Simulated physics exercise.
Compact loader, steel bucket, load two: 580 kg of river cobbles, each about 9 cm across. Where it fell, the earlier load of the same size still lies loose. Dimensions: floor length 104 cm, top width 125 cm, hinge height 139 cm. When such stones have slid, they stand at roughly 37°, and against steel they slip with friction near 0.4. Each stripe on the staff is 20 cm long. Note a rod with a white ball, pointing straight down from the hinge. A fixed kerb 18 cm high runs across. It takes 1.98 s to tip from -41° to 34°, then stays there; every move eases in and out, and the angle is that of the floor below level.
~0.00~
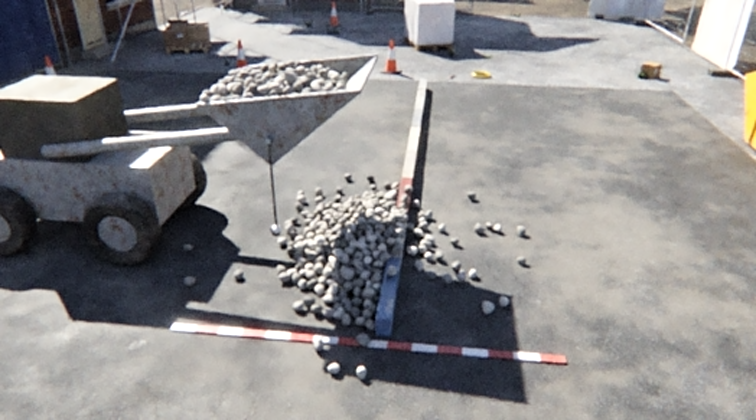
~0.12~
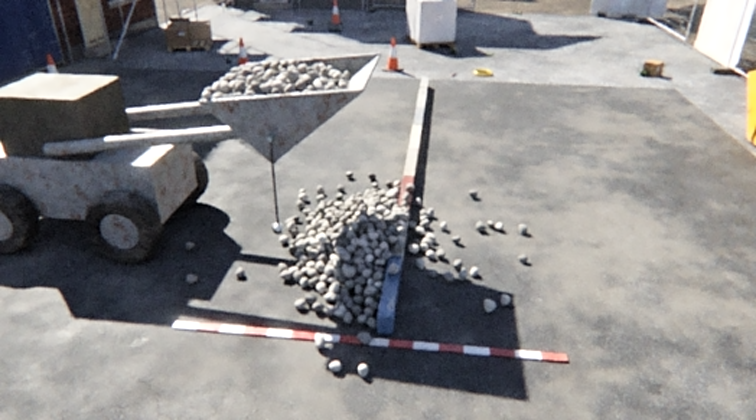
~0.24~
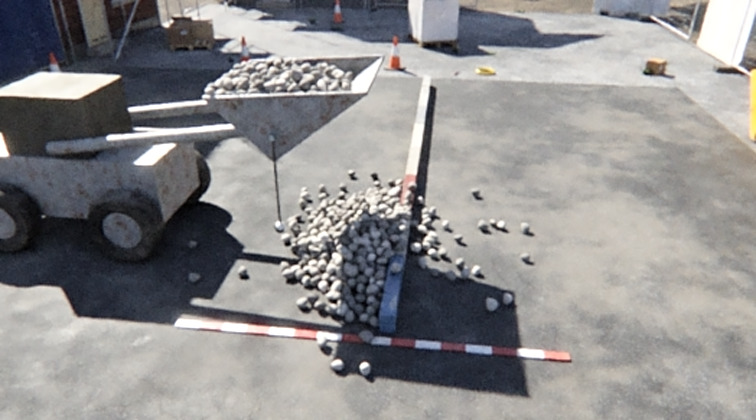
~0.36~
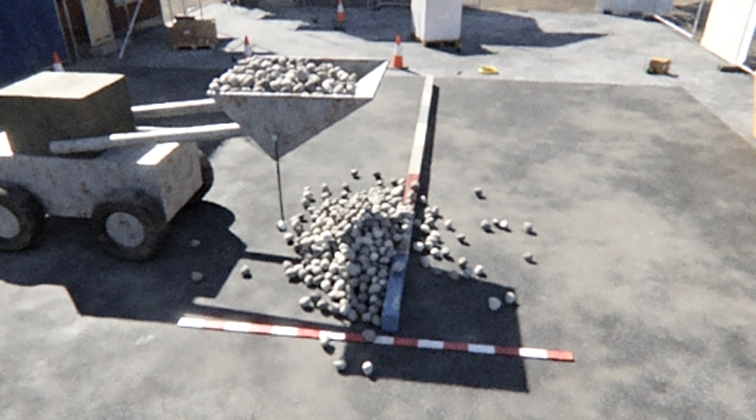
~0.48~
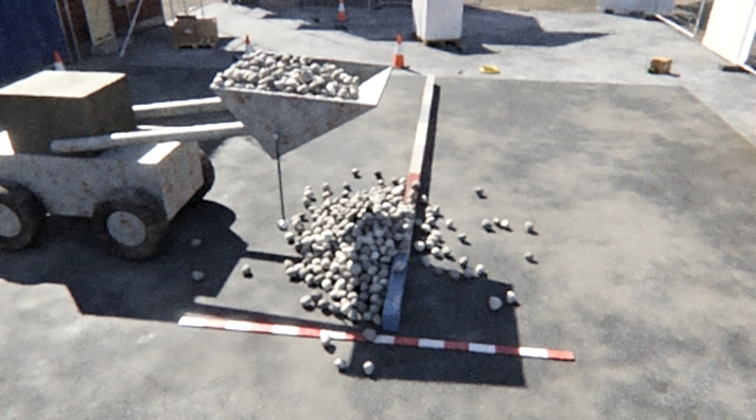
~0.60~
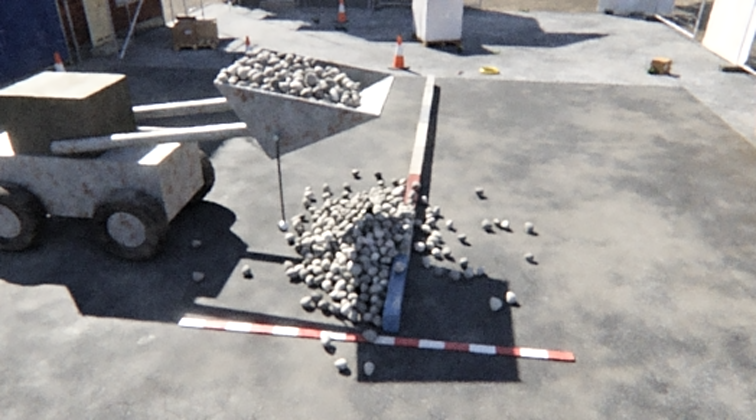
A loader slowly tilts its raised bucket of stones forward above a loose stone pile.
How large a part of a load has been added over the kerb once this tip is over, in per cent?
Around 77 per cent is added.
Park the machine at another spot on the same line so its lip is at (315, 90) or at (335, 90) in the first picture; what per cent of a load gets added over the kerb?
Near 25 per cent from the first place, 45 from the second.
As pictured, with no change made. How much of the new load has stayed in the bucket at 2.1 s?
About 40 percent.
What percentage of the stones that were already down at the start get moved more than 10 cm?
Close to 5 in a hundred of them.
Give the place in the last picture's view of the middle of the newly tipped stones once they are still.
Roughly at pixel (440, 237).
After 1.5 s the floor is at 22°; in per cent of one load, 98 in the bucket, 97 on this side of the kerb, 6 over the kerb; the foremost stones are at (504, 240).
After 2.1 s the floor is at 34°; in per cent of one load, 38 in the bucket, 138 on this side of the kerb, 25 over the kerb; the foremost stones are at (504, 240).
After 2.4 s the floor is at 34°; in per cent of one load, 10 in the bucket, 134 on this side of the kerb, 57 over the kerb; the foremost stones are at (517, 249).
After 5.2 s the floor is at 34°; in per cent of one load, 0 in the bucket, 118 on this side of the kerb, 82 over the kerb; the foremost stones are at (560, 250). Net gain over the kerb, 77.
